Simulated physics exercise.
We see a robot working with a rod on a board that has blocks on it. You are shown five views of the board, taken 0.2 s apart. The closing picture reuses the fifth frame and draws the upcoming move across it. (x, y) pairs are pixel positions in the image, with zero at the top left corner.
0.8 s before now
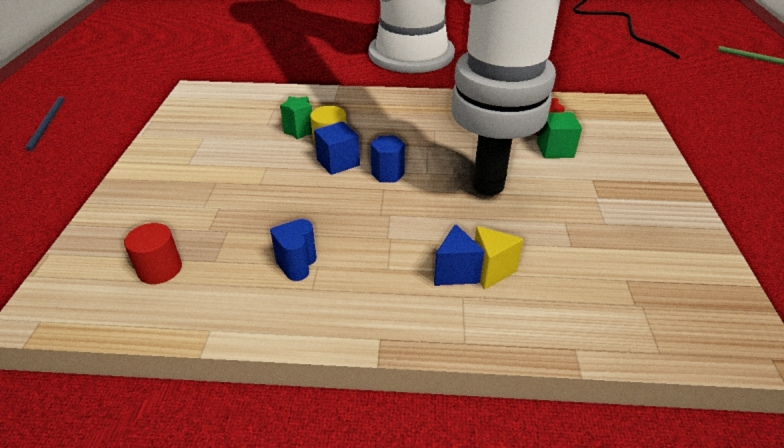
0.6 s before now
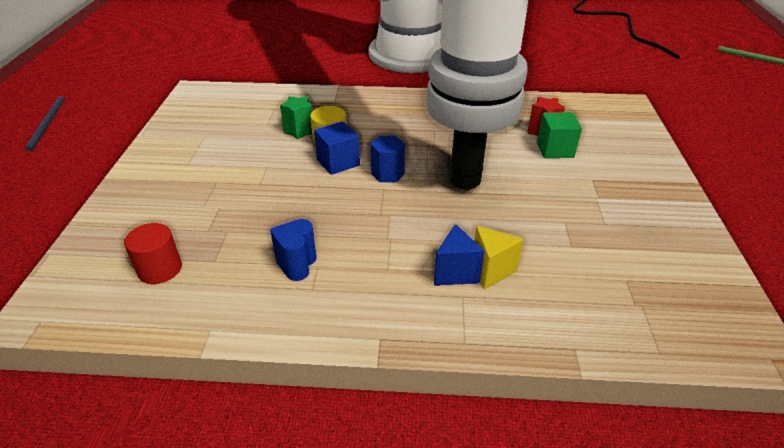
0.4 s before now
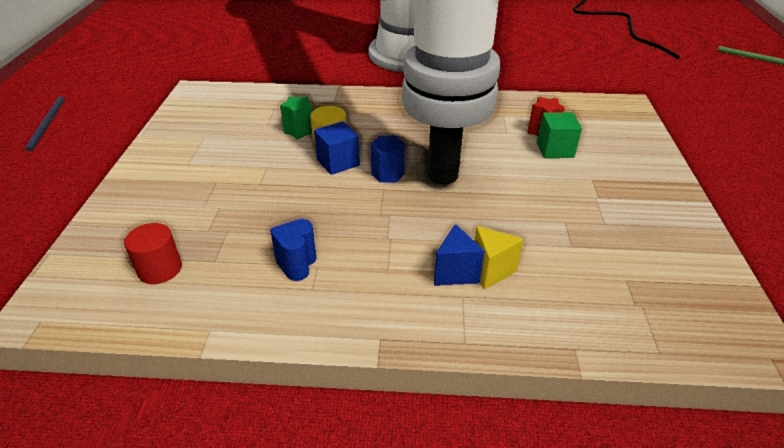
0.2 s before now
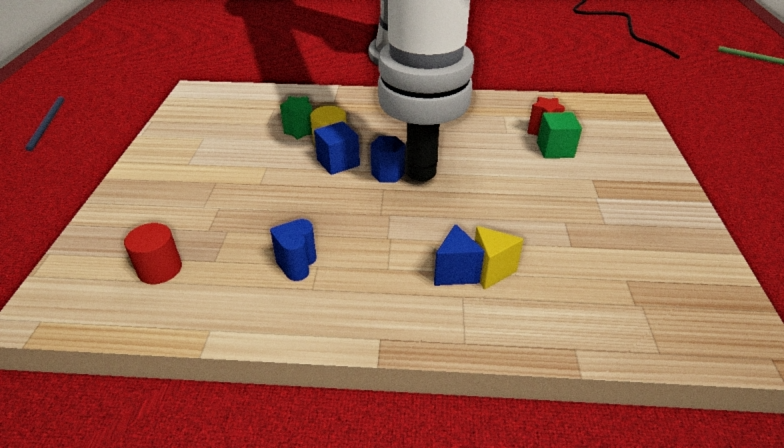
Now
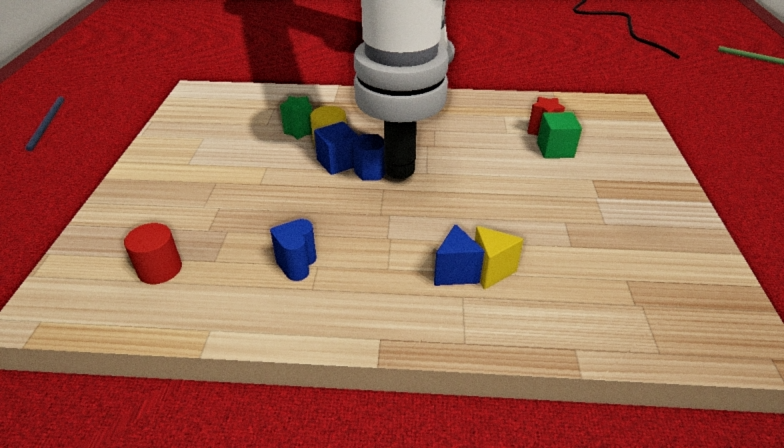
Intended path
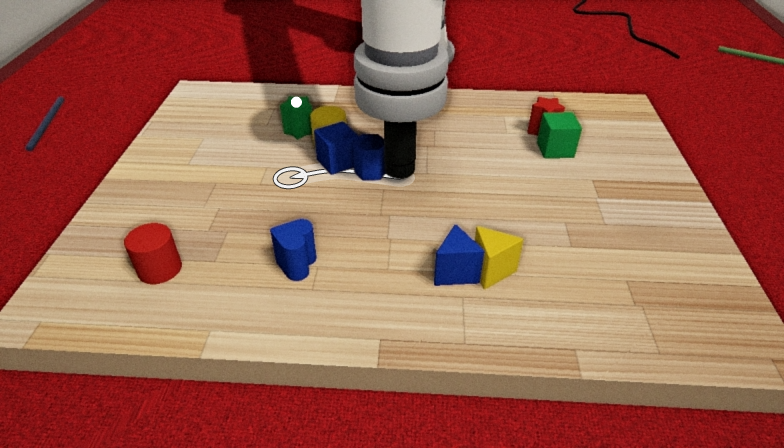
A white robot arm with a black rod reaches from the far side over a light wooden board on a red surface, viewed from above the near edge. Green, yellow and blue blocks cluster at back left, red and green at back right, with red, blue and yellow ones nearer. The rod slides left and nudges the blue hexagonal block slightly left against the blue cube, the camera still.
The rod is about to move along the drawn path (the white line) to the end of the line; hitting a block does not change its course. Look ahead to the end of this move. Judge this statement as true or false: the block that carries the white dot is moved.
That is false.
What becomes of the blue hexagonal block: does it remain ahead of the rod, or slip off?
Prediction: Still leading.
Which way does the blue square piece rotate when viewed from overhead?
The twist is clockwise.
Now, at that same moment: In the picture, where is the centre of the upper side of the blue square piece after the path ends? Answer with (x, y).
I expect it at (286, 126).
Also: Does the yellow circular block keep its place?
My answer is no.
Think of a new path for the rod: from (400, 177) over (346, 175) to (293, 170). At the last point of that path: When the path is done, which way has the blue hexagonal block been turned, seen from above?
It makes a counterclockwise turn.
The drawn path runs from (400, 177) via (363, 173) and (327, 171), ending at (291, 178); the dot is on the green star block.
On the path given first. One third of the way, rod (363, 166); yellow circular block (321, 110); blue square piece (303, 128), turned 40° clockwise; blue hexagonal block (331, 141), turned 30° anticlockwise.
Two thirds of the way, rod (325, 165); yellow circular block (321, 110); blue square piece (287, 127), turned 100° clockwise; blue hexagonal block (291, 144), turned 30° anticlockwise.
At the end, rod (290, 171); green star block not moved; yellow circular block (321, 110); blue square piece (286, 126), turned 105° clockwise; blue hexagonal block (254, 150), turned 30° anticlockwise.
